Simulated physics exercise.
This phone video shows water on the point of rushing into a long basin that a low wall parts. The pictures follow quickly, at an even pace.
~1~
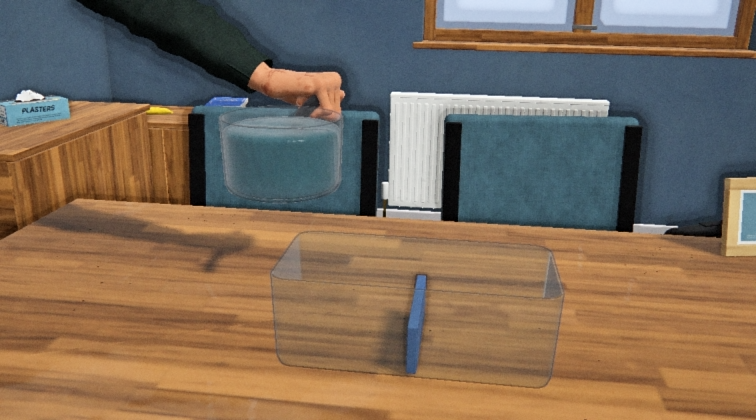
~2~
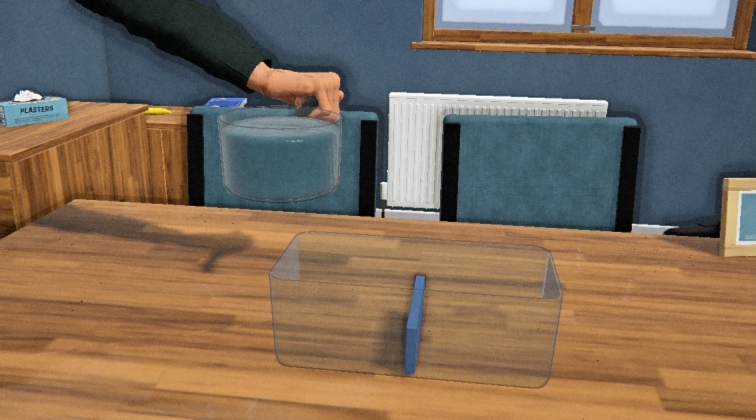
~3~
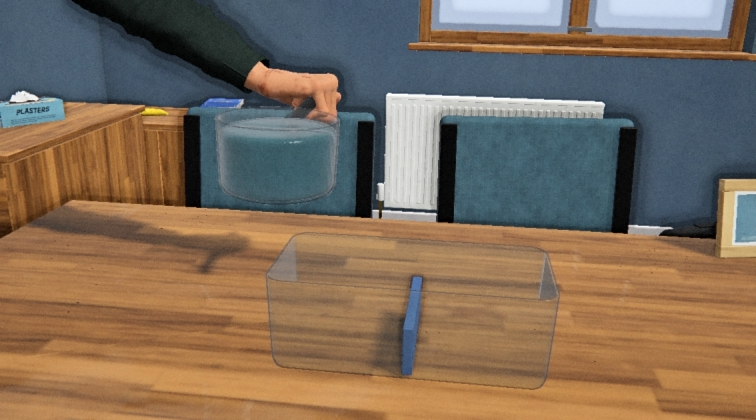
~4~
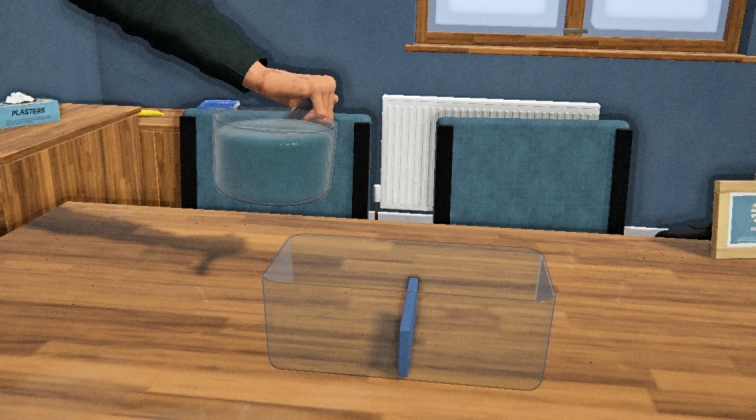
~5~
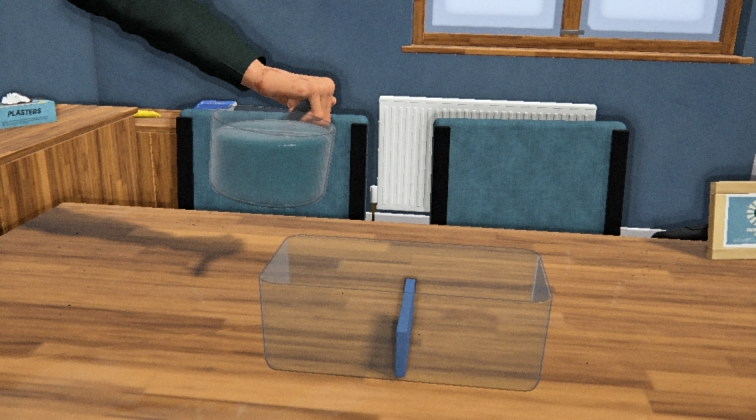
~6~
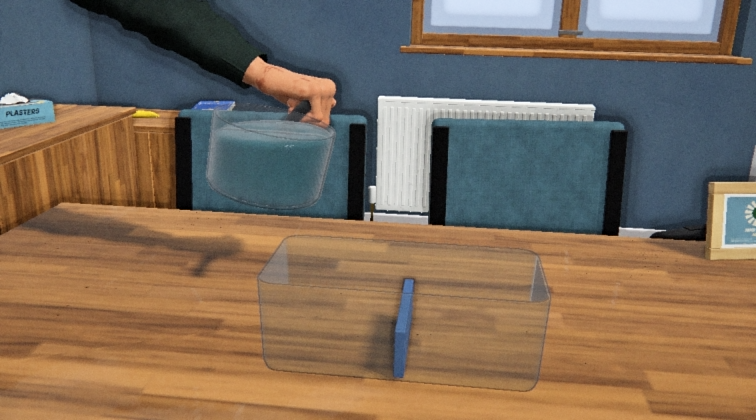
At first, a hand reaching in from the upper left holds a round, clear container of water level above a wooden table, where a long see-through basin stands with a low blue wall across its middle. Then the container slowly leans a little to the right, while the basin stays put.
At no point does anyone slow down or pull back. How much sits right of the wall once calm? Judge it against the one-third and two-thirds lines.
After it calms, what's right of the wall is a small share, below one third.
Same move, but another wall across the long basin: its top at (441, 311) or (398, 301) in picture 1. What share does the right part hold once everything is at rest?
About 5 per cent, then about 45 per cent.
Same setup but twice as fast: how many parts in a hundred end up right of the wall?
About 5 %.
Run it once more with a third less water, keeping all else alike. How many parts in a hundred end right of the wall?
Estimate: Around 0 per cent.
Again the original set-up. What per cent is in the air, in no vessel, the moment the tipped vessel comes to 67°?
25 %.
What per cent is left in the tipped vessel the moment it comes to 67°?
65 %.
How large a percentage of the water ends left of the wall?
Close to 85 percent.
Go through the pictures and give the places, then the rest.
In the first frame, it leans 0°; its right rim is at (341, 121); the water meets the walls at (228, 124) and (340, 129); the long basin's rim runs from (285, 254) to (557, 272); the wall's top is at (418, 301).
In the second frame, it leans 0°; its right rim is at (340, 122); the water meets the walls at (227, 124) and (339, 130).
In the third frame, it leans 2°; its right rim is at (337, 124); the water meets the walls at (224, 125) and (336, 132).
In the fourth frame, it leans 4°; its right rim is at (335, 128); the water meets the walls at (221, 126) and (332, 134).
In the fifth frame, it leans 7°; its right rim is at (333, 133); the water meets the walls at (219, 127) and (332, 135).
In the sixth frame, it leans 11°; its right rim is at (333, 137); the water meets the walls at (218, 128) and (333, 136).
A moment on, the tilt is 67° and 63 per cent is still to pour, 10 is left of the wall and 0 right of it.
Next, the tilt is 98° and 14 per cent is still to pour, 65 is left of the wall and 11 right of it.
Then the tilt is 102° and 2 per cent is still to pour, 84 is left of the wall and 12 right of it.
Later the tilt is 102° and 0 per cent is still to pour, 87 is left of the wall and 12 right of it.
In the end 87 per cent lies left of the wall, 12 right of it and 1 outside.
